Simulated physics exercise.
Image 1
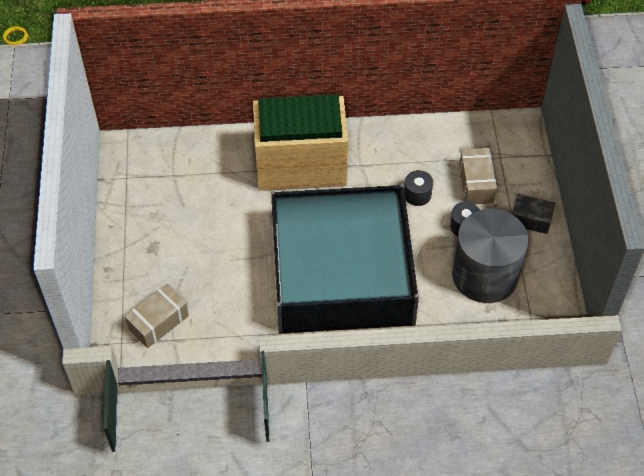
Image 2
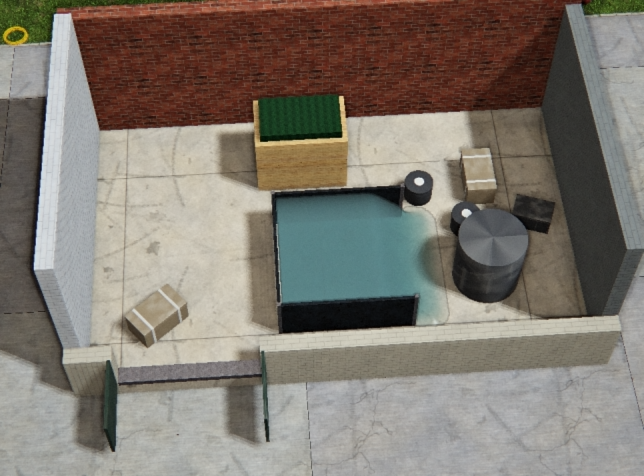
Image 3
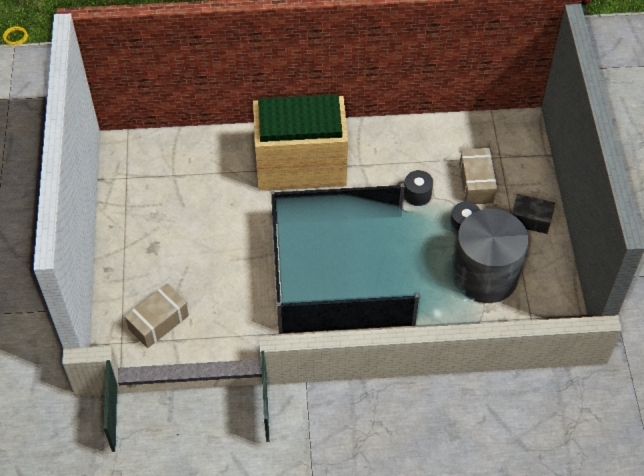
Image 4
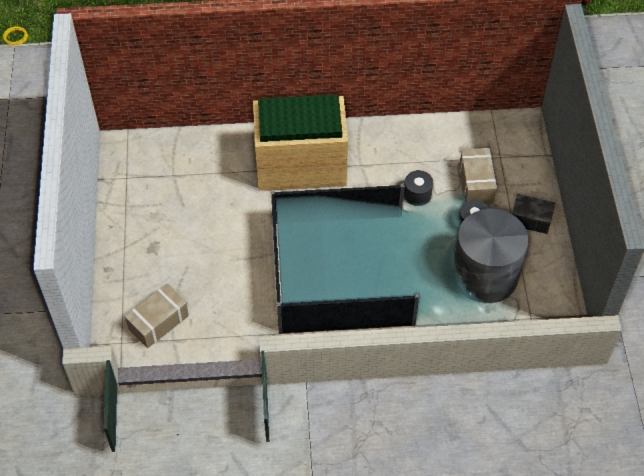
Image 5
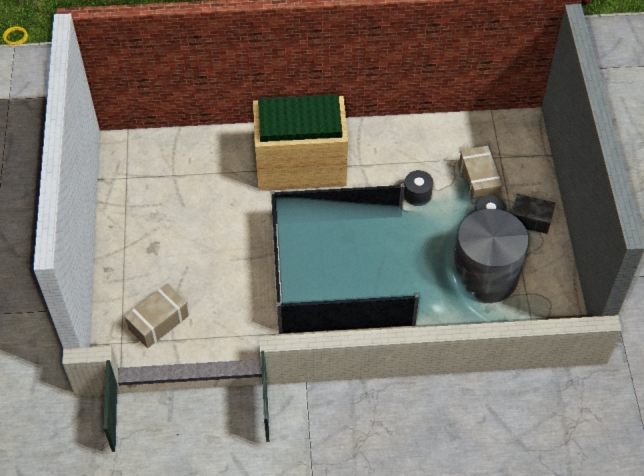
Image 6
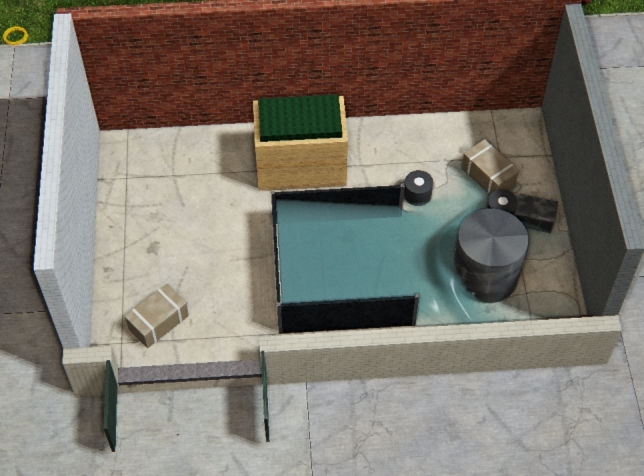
In a walled yard, water pours rightward from an open-sided tank, shifting a small tub and a crate.
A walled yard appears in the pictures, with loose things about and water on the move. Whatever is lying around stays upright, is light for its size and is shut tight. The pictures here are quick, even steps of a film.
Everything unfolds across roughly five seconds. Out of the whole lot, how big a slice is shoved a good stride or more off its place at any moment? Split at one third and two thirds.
A slice of two thirds or more.
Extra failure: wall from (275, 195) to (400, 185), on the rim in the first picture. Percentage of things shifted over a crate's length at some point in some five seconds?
Near 80 in a hundred.
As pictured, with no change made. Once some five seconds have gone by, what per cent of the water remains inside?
About 100 percent.
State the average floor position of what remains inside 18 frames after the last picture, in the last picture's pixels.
Roughly (406, 190).
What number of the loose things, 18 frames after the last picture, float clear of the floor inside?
Tally: 3.
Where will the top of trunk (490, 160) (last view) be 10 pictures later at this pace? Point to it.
Near (519, 91).
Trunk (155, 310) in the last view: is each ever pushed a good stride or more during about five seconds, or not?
Verdict on that one: Under that distance.
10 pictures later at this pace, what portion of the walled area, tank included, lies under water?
That works out to about 45 in a hundred.
A moment on, 2 of 5 are well off their spots; 1 afloat.
Next, 2 of 5 are well off their spots; 3 afloat.
Later, 3 of 5 are well off their spots; 3 afloat.
In the end, 4 of 5 are well off their spots, and 4 have been at some point; 4 afloat.
